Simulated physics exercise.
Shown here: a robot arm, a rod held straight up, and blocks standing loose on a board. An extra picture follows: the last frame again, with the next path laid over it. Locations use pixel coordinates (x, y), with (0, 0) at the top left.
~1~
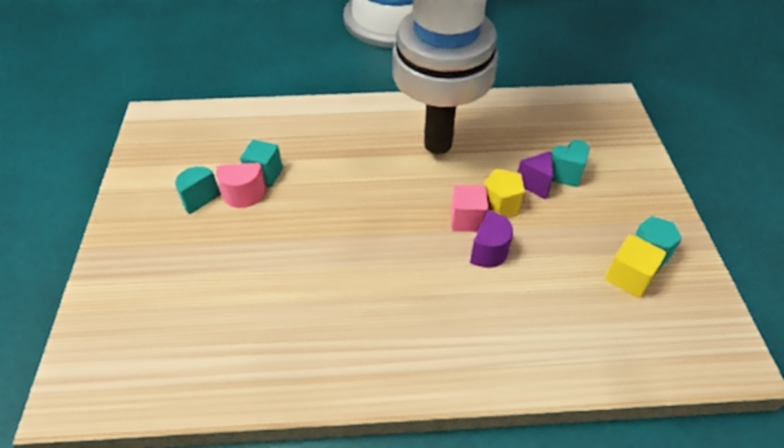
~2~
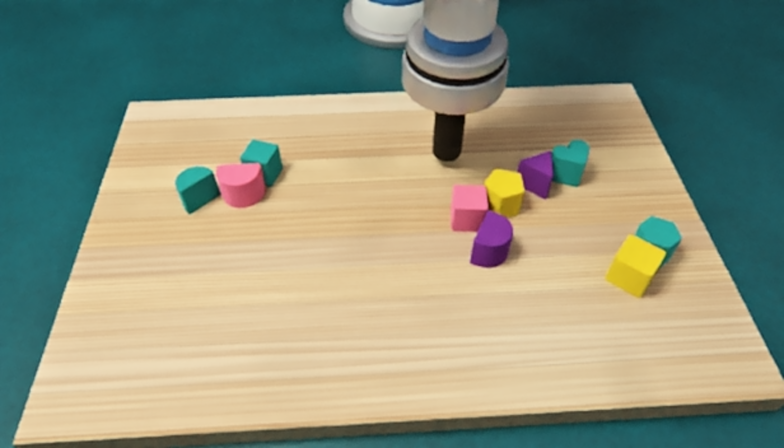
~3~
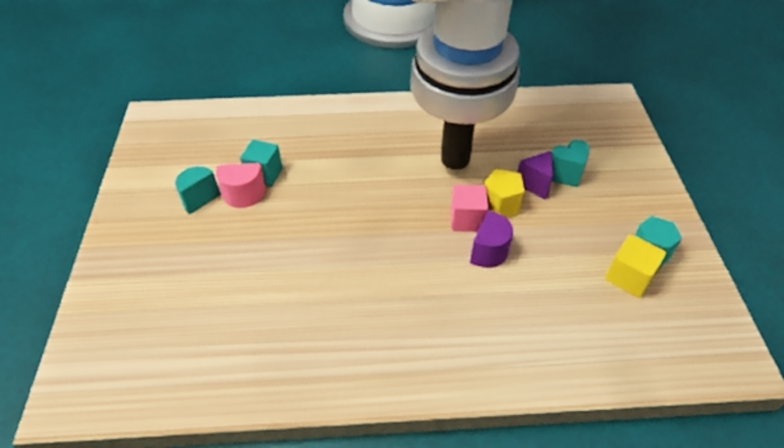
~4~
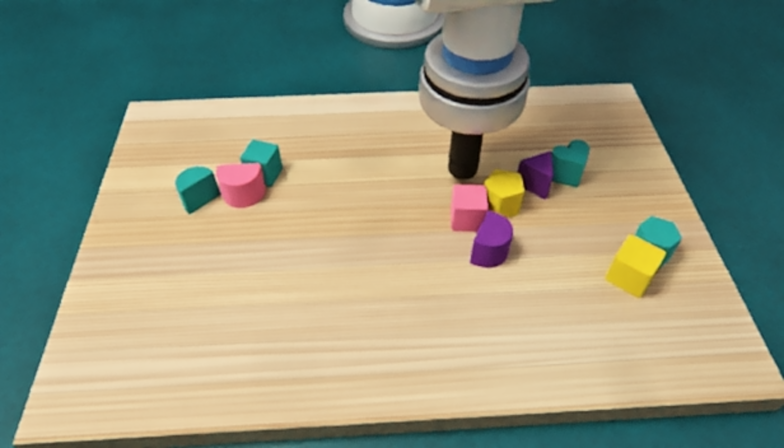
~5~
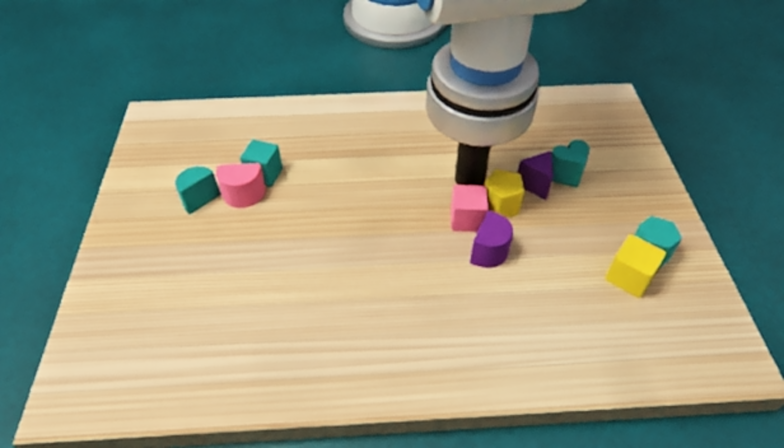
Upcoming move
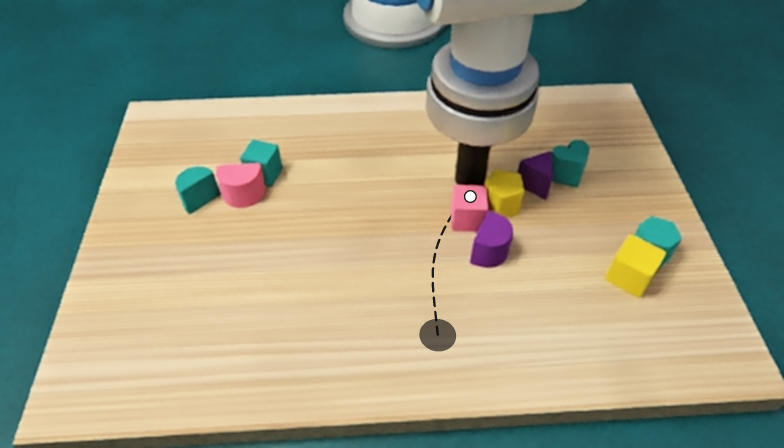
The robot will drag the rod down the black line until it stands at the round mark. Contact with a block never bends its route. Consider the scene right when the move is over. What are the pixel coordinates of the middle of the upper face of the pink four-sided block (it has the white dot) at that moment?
Its top middle will sit at (474, 232).
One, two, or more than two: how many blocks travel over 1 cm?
Count: 2.
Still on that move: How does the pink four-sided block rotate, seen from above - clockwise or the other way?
Top view: Counterclockwise.
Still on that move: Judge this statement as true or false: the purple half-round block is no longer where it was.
The statement is correct.
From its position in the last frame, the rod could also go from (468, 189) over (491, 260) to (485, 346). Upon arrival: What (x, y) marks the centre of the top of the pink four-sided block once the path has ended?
I predict (460, 239).
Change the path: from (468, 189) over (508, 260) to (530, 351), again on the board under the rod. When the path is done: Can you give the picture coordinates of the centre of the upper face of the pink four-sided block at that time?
Somewhere near (467, 222).
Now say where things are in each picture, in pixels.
In the first picture, rod tip (438, 145); block tops, pink four-sided block (470, 197); purple half-round block (495, 230); yellow five-sided block (505, 183).
In the second picture, rod (447, 152); blocks unchanged.
In the third picture, rod (455, 160); blocks unchanged.
In the fourth picture, rod (463, 170); blocks unchanged.
In the fifth picture, rod (470, 180); pink four-sided block (470, 197); purple half-round block (495, 230); yellow five-sided block (505, 183).
Path on the board, from (468, 189) through (436, 252) to (438, 335); the dot is on the pink four-sided block.
What follows on the original path. One third of the way, rod (445, 220); pink four-sided block (473, 226), turned 60° anticlockwise; purple half-round block (503, 237).
Two thirds of the way, rod (433, 269); pink four-sided block (474, 232), turned 75° anticlockwise; purple half-round block (507, 238).
At the end, rod (439, 327); pink four-sided block (474, 232), turned 75° anticlockwise; purple half-round block (507, 238); yellow five-sided block in place.
